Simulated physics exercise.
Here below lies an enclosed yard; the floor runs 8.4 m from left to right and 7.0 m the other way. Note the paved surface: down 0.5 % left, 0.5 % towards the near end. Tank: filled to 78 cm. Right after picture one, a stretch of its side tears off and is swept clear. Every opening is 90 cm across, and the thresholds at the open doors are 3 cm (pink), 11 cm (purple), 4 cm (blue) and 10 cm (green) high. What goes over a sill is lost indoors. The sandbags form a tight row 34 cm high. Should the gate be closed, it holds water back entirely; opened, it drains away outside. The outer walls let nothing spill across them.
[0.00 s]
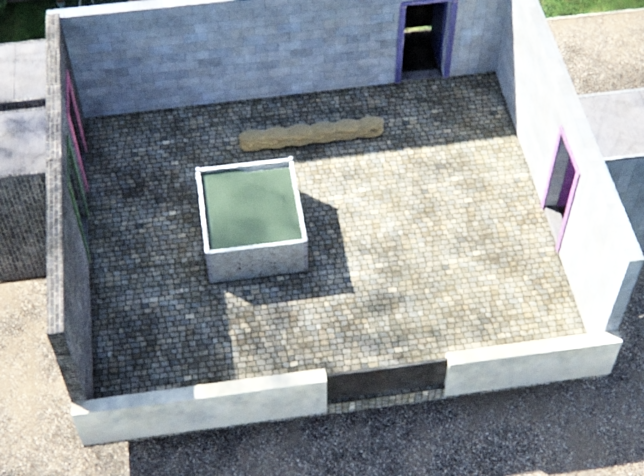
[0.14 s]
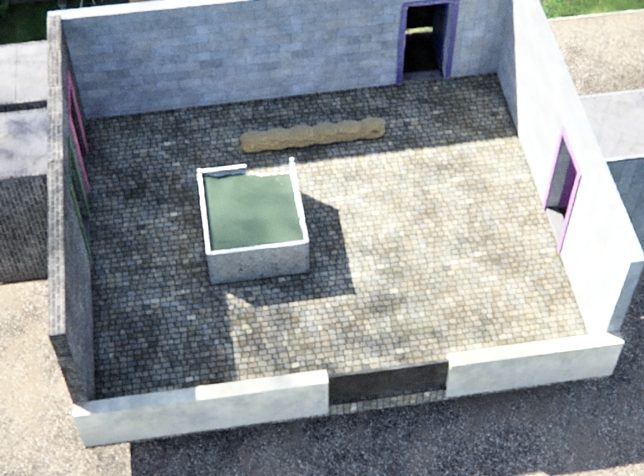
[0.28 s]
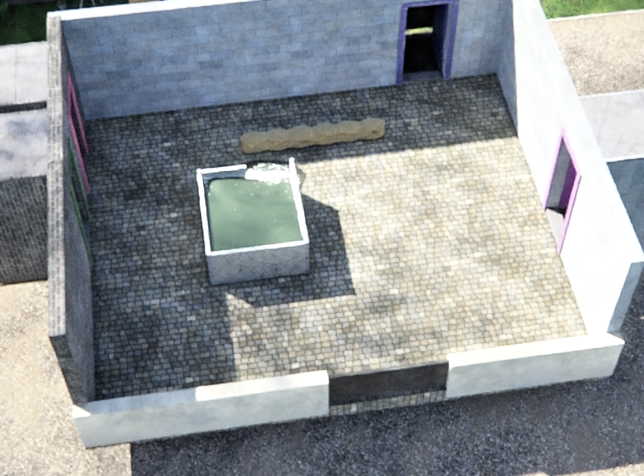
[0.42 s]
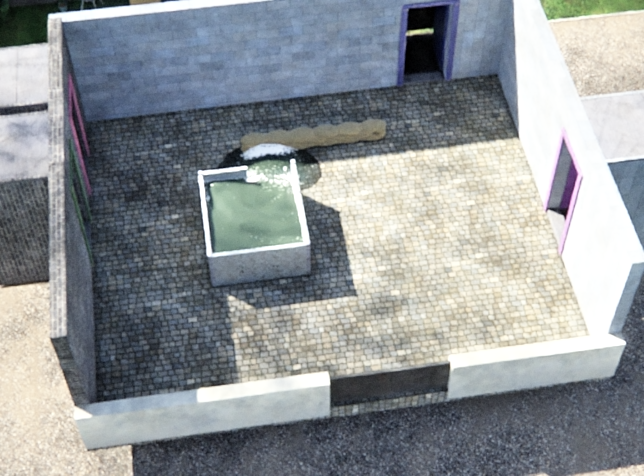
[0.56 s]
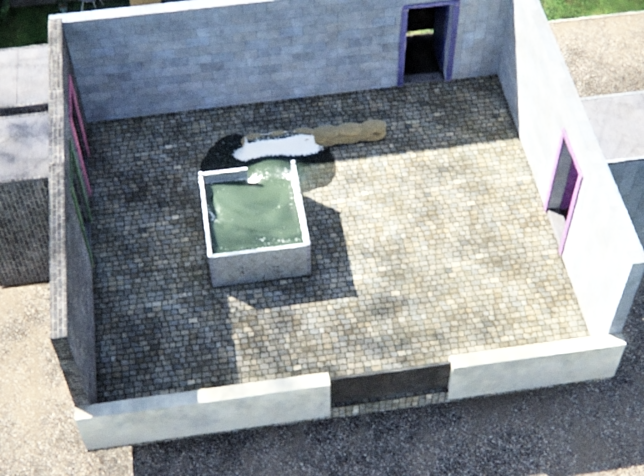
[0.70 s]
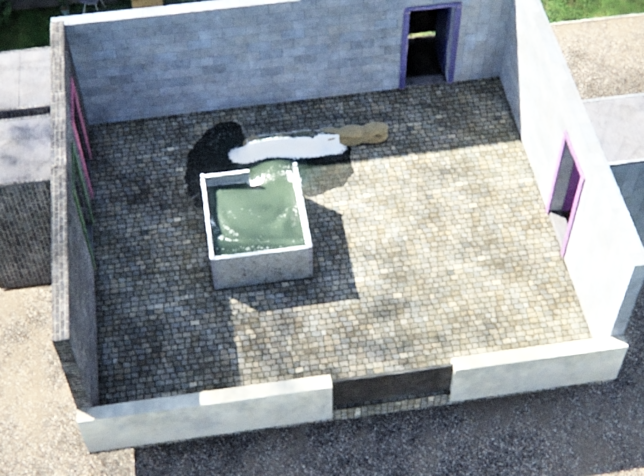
Walled paved yard with a square tank of green water, its far side breaking open and water spreading around a low tan mound.
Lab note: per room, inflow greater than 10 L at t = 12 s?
In order: Pink door: Beyond the set amount; purple door: Short of the set amount; blue door: Short of the set amount; green door: Short of the set amount.
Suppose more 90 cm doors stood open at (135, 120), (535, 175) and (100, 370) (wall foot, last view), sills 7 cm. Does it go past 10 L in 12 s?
First doorway gets there, second gets there, third falls short.
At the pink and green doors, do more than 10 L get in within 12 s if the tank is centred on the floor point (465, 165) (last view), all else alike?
Pink: Too much; green: Within limit.
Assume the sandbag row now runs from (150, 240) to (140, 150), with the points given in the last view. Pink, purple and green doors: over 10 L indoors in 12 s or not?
At the pink door the limit is exceeded, at the purple door it is not reached, and at the green door it is not reached.
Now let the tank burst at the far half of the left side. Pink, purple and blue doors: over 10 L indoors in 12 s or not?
Door pink goes beyond, door purple stays within, door blue stays within.
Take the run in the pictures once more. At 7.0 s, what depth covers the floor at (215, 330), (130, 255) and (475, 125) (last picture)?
Approximately 1, 4 and 3 centimetres, going through them in turn.
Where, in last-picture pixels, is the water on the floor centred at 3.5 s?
Near (284, 196).
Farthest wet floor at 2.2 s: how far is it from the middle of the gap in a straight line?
Some 5.0 metres from the gap.
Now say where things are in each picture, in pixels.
Still water, 78 cm deep, in the tank at (250, 207), in the first frame.
The front is at a hidden place, 0.5 m from the gap on the tank's far side; 0.2 m2 of floor is under water; 78 cm left at the back of the tank, in the second frame.
Water pours out on the tank's far side and has run 0.9 m, to (251, 165); typically 12 cm deep outside, 78 cm at the tank's back, in the third frame.
The front is at (240, 151), 1.3 m from the gap on the tank's far side; 1.7 m2 of floor is under water; 77 cm left at the back of the tank, in the fourth frame.
Water pours out on the tank's far side and has run 1.7 m, to (226, 140); typically 6 cm deep outside, 70 cm at the tank's back, in the fifth frame.
Water pours out on the tank's far side and has run 2.2 m, to (223, 125); typically 4 cm deep outside, 65 cm at the tank's back, in the sixth frame.
After 1.4 s water covers 15 % of the floor and is deepest (50 cm) near (268, 161); pink door not reached, purple door not reached, blue door not reached, green door not reached.
After 2.2 s water covers 35 % of the floor and is deepest (39 cm) near (268, 161); pink door 5 cm at the sill, 1 L in, purple door not reached, blue door not reached, green door not reached.
After 3.5 s water covers 45 % of the floor and is deepest (30 cm) near (268, 161); pink door 9 cm at the sill, 47 L in, purple door 11 cm at the sill, 0 L in, blue door 2 cm at the sill, 0 L in, green door 5 cm at the sill, 0 L in.
After 7.0 s water covers 75 % of the floor and is deepest (14 cm) near (268, 161); pink door 9 cm at the sill, 137 L in, purple door 5 cm at the sill, 0 L in, blue door 4 cm at the sill, 1 L in, green door 5 cm at the sill, 0 L in.
After 12.0 s water covers 90 % of the floor and is deepest (10 cm) near (156, 422); pink door 5 cm at the sill, 187 L in, purple door 3 cm at the sill, 0 L in, blue door 2 cm at the sill, 1 L in, green door 4 cm at the sill, 0 L in.
